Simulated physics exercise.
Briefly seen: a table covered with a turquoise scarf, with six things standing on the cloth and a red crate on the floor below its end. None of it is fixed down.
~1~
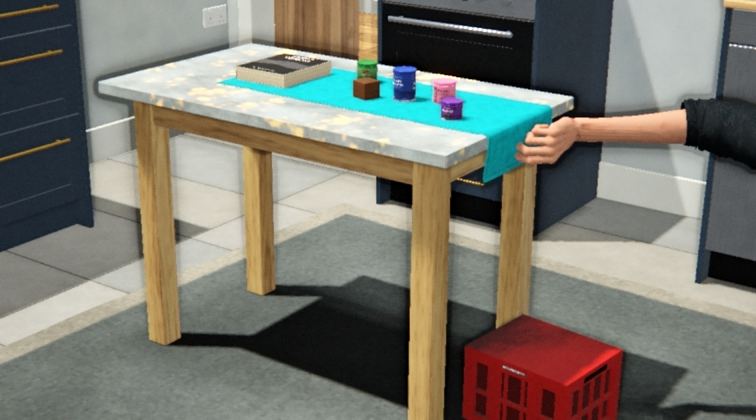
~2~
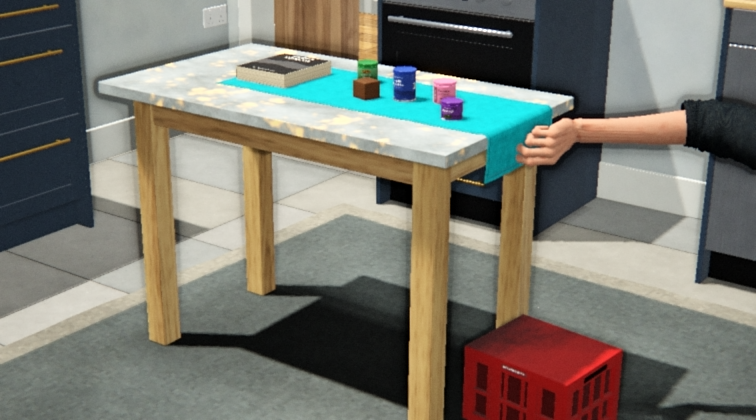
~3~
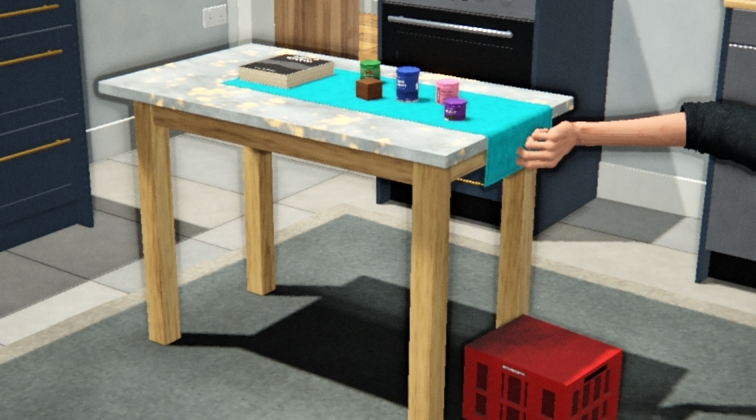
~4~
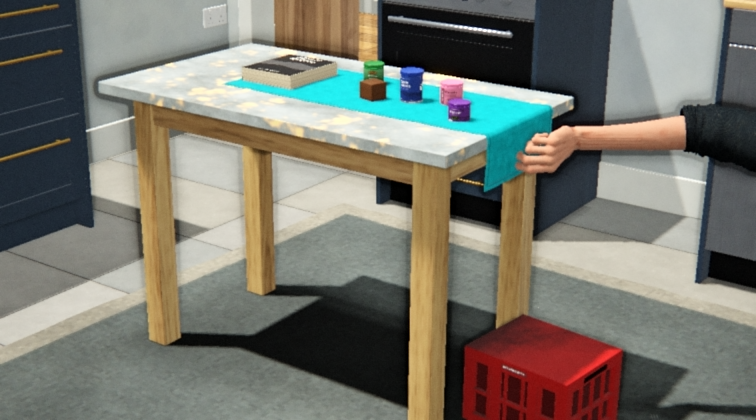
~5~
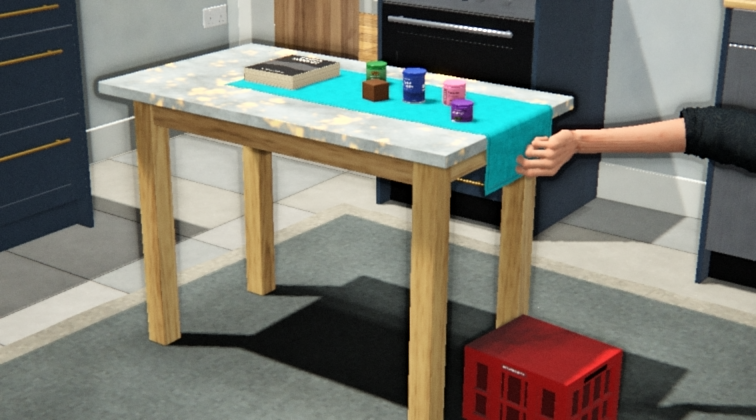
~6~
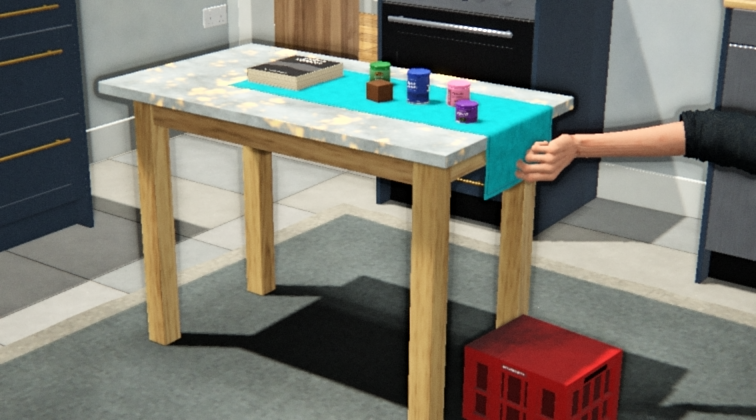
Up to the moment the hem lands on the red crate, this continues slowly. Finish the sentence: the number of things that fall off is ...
... four.
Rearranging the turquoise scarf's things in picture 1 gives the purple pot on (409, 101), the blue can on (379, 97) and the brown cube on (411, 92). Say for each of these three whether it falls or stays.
Purple pot: Gone off. Blue can: Gone off. Brown cube: Gone off.
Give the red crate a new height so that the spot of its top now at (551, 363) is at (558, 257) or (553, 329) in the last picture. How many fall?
Over the edge go 1 and 3.
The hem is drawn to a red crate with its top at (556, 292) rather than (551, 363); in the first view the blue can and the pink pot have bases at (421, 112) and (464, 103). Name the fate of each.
Blue can is gone, pink pot is gone.
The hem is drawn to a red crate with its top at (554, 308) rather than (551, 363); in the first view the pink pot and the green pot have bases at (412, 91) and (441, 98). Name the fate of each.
Final state: The pink pot is still in place, the green pot is no longer up.
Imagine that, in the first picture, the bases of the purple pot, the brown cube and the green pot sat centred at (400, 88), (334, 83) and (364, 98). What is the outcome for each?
Looks like the purple pot ends up down, the brown cube hangs in there, and the green pot ends up down.
Soon after, hem near (517, 241); purple pot gone.
After that, hem near (516, 306); purple pot, pink pot and blue can gone.
In the end, hem on the crate; purple pot, pink pot, blue can and brown cube gone. The answer is four.
